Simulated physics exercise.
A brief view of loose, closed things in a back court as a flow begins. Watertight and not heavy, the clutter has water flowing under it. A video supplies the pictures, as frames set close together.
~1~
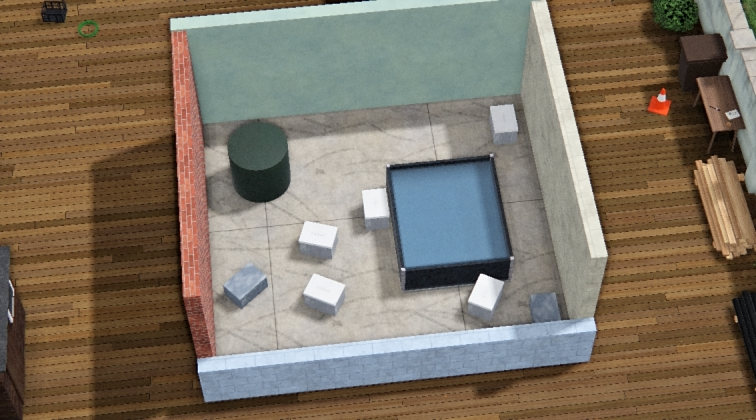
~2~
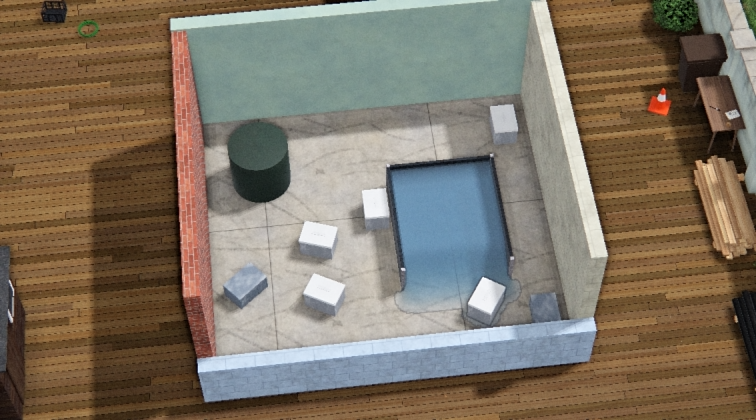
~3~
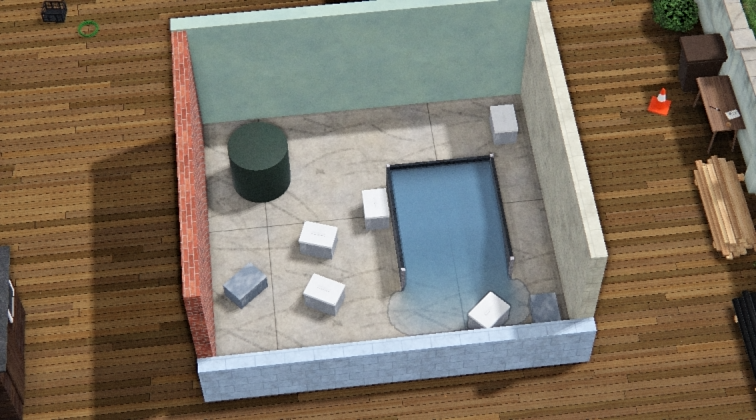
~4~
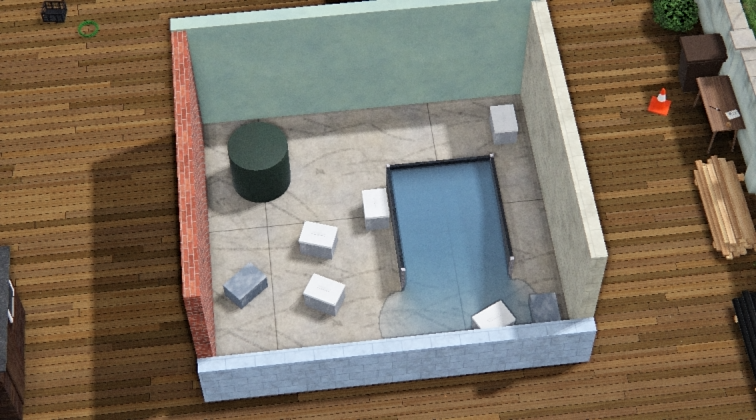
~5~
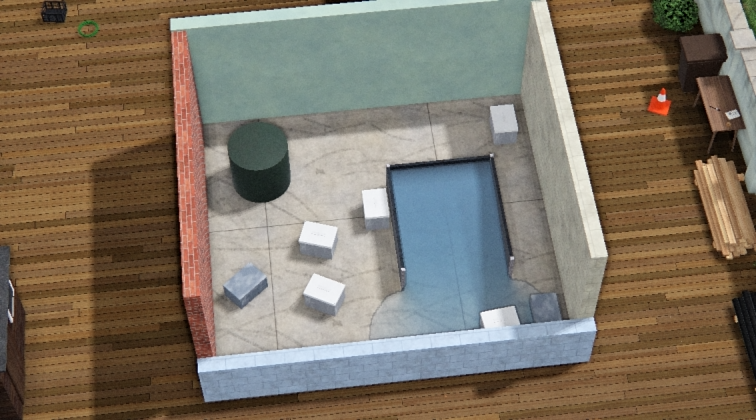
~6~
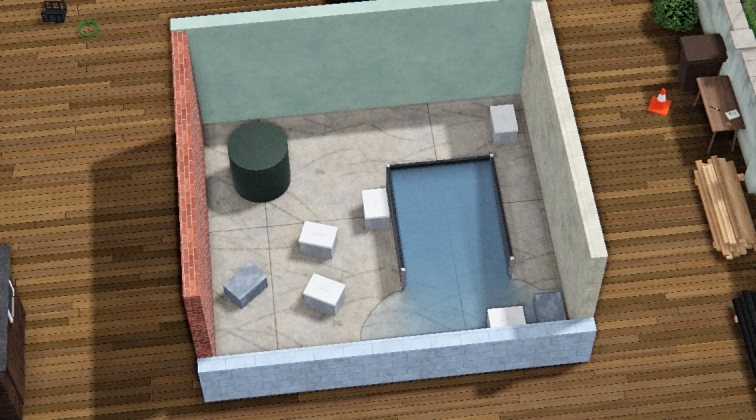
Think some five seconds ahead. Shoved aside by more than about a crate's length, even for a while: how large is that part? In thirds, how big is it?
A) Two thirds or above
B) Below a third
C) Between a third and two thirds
The answer is A.
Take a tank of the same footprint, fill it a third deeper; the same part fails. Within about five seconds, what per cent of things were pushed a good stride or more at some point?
Some 70 per cent.
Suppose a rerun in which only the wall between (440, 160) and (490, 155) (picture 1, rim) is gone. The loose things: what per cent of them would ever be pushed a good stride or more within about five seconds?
0 per cent or thereabouts.
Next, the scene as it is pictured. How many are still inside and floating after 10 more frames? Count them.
It adds up to 1.
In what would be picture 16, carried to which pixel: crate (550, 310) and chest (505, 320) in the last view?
I'd say around (527, 238) for the first and around (544, 294) for the second.
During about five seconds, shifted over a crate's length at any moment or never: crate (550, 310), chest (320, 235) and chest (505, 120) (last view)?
Entry one gets that far, entry two never gets that far, entry three gets that far.
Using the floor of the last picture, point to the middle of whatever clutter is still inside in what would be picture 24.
Mean position: Approx. (393, 194) px.
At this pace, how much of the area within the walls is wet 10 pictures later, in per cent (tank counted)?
I'd put it at some 45 per cent.
A moment on, 1 of 7 are well off their spots; 1 afloat.
Next, 2 of 7 are well off their spots; 1 afloat.
Later, 5 of 7 are well off their spots; 3 afloat.
In the end, 5 of 7 are well off their spots, and 5 have been at some point; 3 afloat.
